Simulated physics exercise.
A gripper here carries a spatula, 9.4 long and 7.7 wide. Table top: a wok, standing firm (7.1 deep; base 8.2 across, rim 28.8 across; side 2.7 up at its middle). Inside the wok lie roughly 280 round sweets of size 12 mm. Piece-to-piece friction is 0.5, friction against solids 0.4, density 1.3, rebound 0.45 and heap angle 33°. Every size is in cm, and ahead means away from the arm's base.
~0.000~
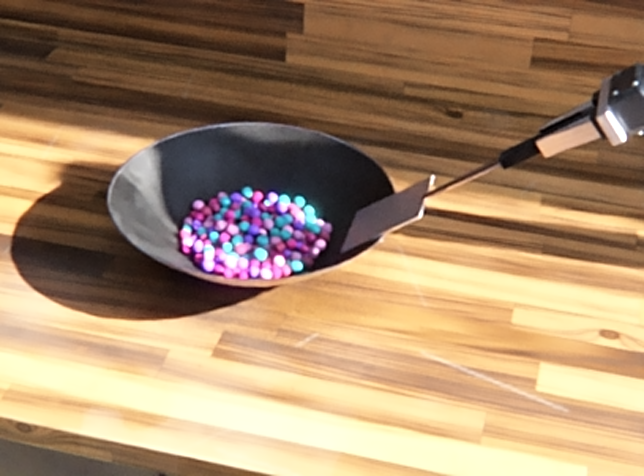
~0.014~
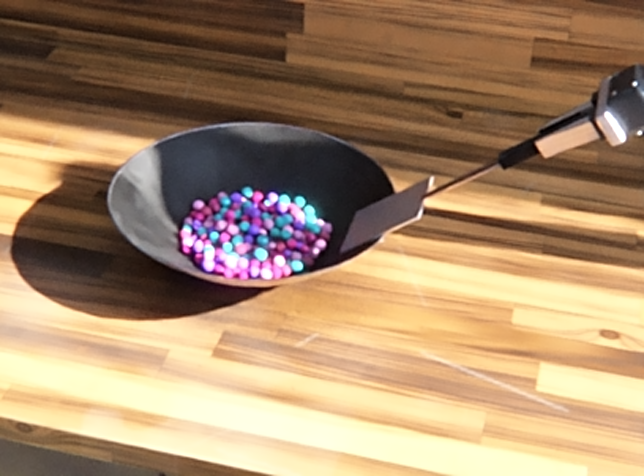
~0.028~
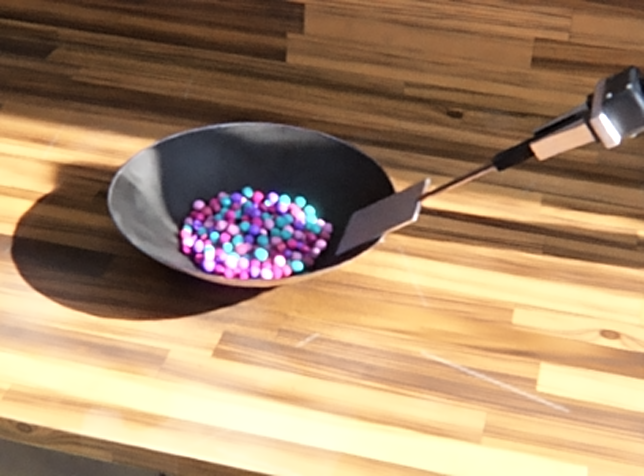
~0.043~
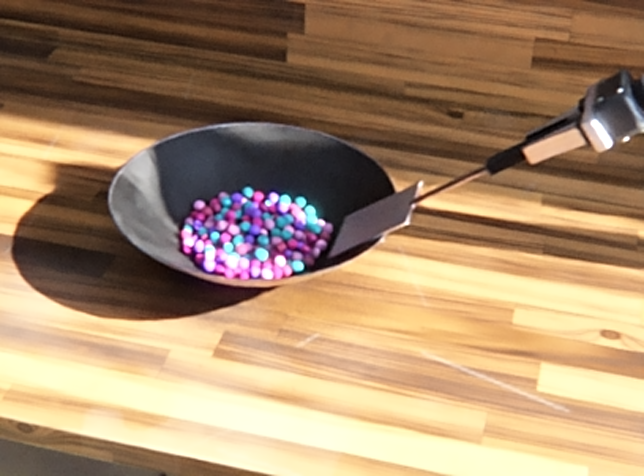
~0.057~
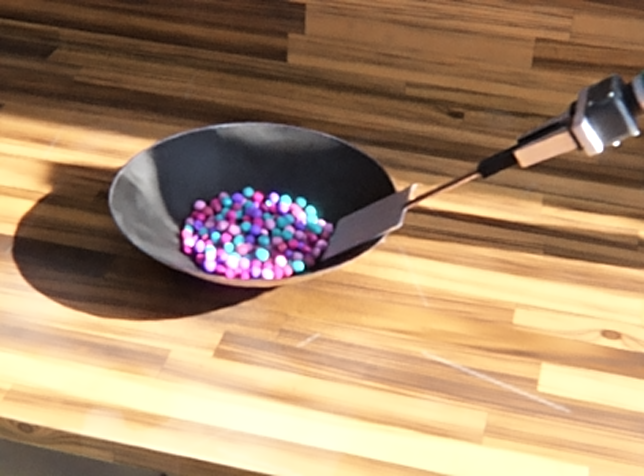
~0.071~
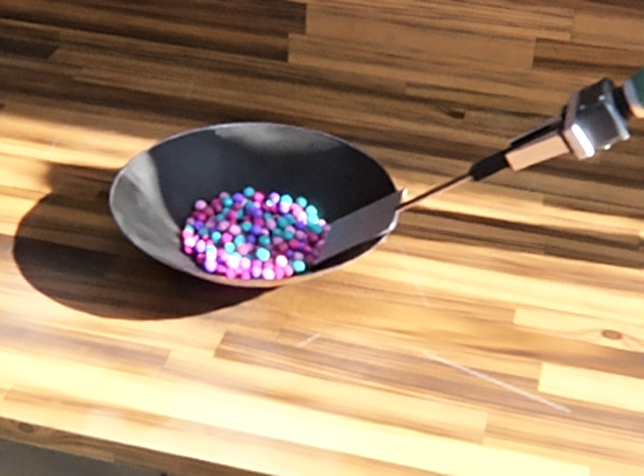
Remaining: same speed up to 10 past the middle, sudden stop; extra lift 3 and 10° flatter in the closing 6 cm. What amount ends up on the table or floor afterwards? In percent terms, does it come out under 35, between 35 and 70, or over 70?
It comes out under 35 %.
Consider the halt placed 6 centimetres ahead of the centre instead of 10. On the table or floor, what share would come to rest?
Then roughly 0 percent would finish on the table or floor.
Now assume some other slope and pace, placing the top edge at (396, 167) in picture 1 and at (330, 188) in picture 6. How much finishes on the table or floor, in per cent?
Off the vessel, on the table or floor: Some 60 percent.
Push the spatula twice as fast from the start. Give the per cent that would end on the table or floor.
It would be near 50 per cent.
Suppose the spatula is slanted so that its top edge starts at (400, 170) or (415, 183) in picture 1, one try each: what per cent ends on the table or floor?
First try around 25 percent, second around 20 percent.
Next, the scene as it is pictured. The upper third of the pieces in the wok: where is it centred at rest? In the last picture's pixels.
Somewhere near (182, 214) in the last picture.
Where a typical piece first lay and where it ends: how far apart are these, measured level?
It comes out at about 5 cm.
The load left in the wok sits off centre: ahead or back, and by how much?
Ahead of centre, roughly 3.5 centimetres.
By 0.19 s, sloping 38°, highest piece 7 above the table; 278 in the wok.
By 0.31 s, sloping 35°, highest piece 8 above the table; 278 in the wok.
By 0.57 s, sloping 28°, highest piece 8 above the table; 234 in the wok, 31 on the table or floor, 13 on the blade or in flight.
By 1.62 s, sloping 28°, highest piece 6 above the table; 234 in the wok, 44 on the table or floor.
Final count, 234 in the wok, 44 on the table or floor. That is 16 % on the table or floor.
